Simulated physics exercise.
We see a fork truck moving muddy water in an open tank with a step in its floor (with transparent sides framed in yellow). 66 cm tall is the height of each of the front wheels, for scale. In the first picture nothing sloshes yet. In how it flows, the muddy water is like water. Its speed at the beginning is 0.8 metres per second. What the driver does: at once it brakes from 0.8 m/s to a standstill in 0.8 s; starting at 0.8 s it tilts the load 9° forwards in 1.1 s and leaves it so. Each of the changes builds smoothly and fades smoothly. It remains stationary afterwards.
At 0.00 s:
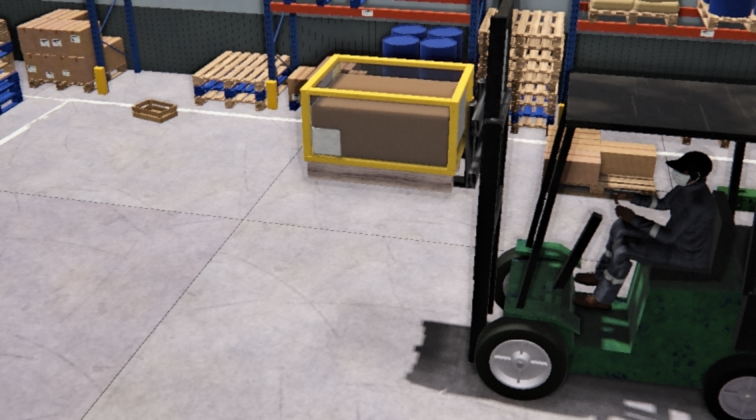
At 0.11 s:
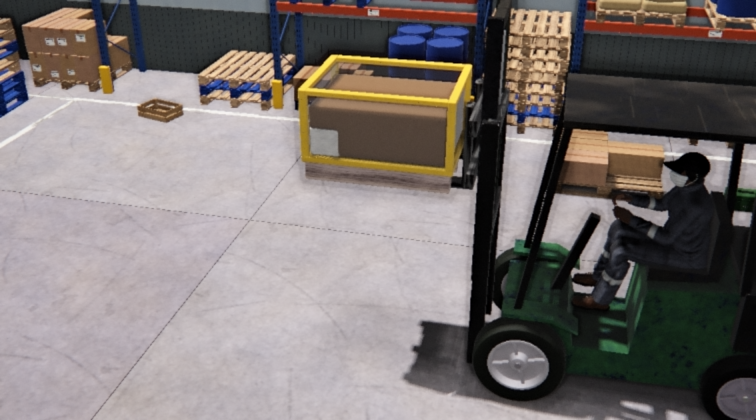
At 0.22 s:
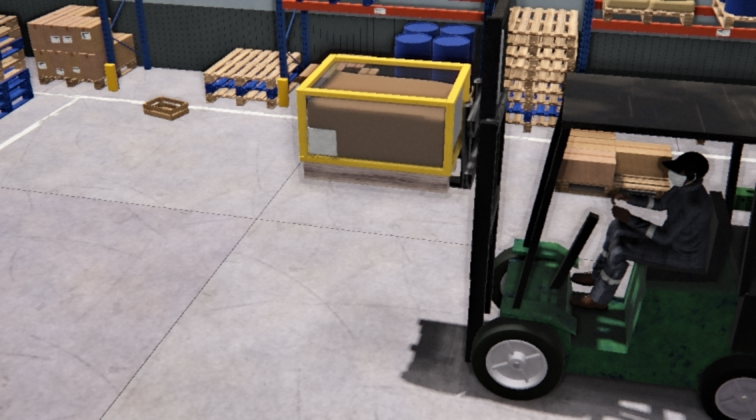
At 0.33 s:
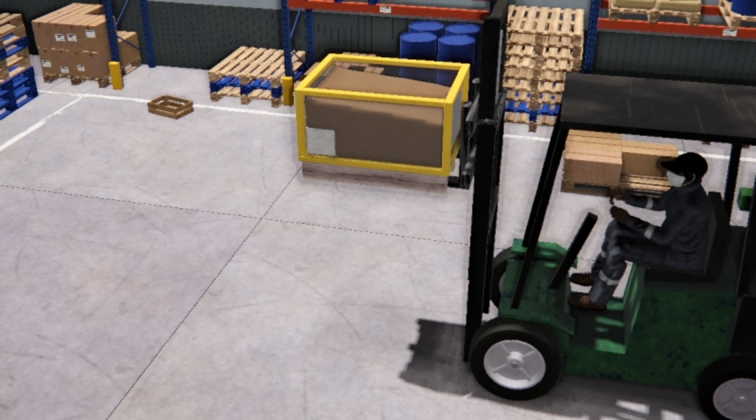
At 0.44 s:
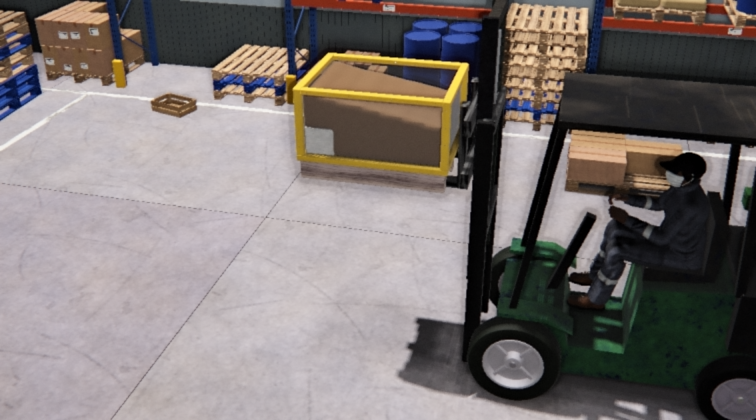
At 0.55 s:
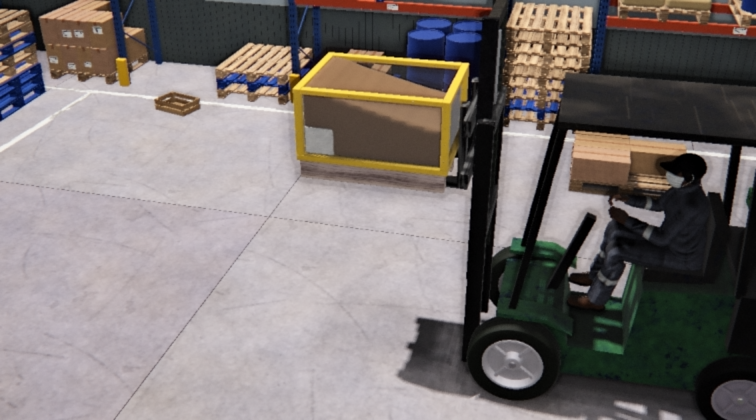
Brown water in a yellow-framed tank on a green forklift slopes up toward the left.
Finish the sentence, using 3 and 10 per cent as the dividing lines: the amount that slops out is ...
The amount that slops out is a major one.
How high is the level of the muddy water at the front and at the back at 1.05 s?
Front level 34 cm, back level 40 cm.
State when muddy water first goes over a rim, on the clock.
The first spill happens at roughly 1.5 s.
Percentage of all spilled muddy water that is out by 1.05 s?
About 0 percent at that moment.
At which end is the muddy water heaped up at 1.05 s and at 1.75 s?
Towards the aft end first, then towards the fore end.
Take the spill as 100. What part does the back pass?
0%.
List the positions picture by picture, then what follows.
The surface is at (324, 102) by the front wall; at (441, 112) by the back wall; it lies level with the rim line; edge of the step at (325, 130); the front is on the left, levels are read along the near wall; a wheel hub at (520, 368), in the first picture.
The surface is at (322, 103) by the front wall; at (439, 112) by the back wall; it lies level with the rim line, in the second picture.
The surface is at (320, 101) by the front wall; at (437, 112) by the back wall; it lies level with the rim line, in the third picture.
The surface is at (319, 98) by the front wall; at (435, 120) by the back wall; it climbs 6° towards the front, in the fourth picture.
The surface is at (434, 122) by the back wall; it climbs 11° towards the front, in the fifth picture.
The surface is at (317, 85) by the front wall; at (433, 125) by the back wall; it climbs 14° towards the front; a wheel hub at (512, 369), in the sixth picture.
After 1.05 s the surface is 34 cm up at the front and 40 cm at the back; nothing has left.
After 1.75 s the surface is 52 cm up at the front and 22 cm at the back; 1 per cent is out, over the back.
After 2.45 s the surface is 36 cm up at the front and 32 cm at the back; 13 per cent is out, over the front.
After 4.89 s 15 per cent is out, over the front, 31 of 213 litres.
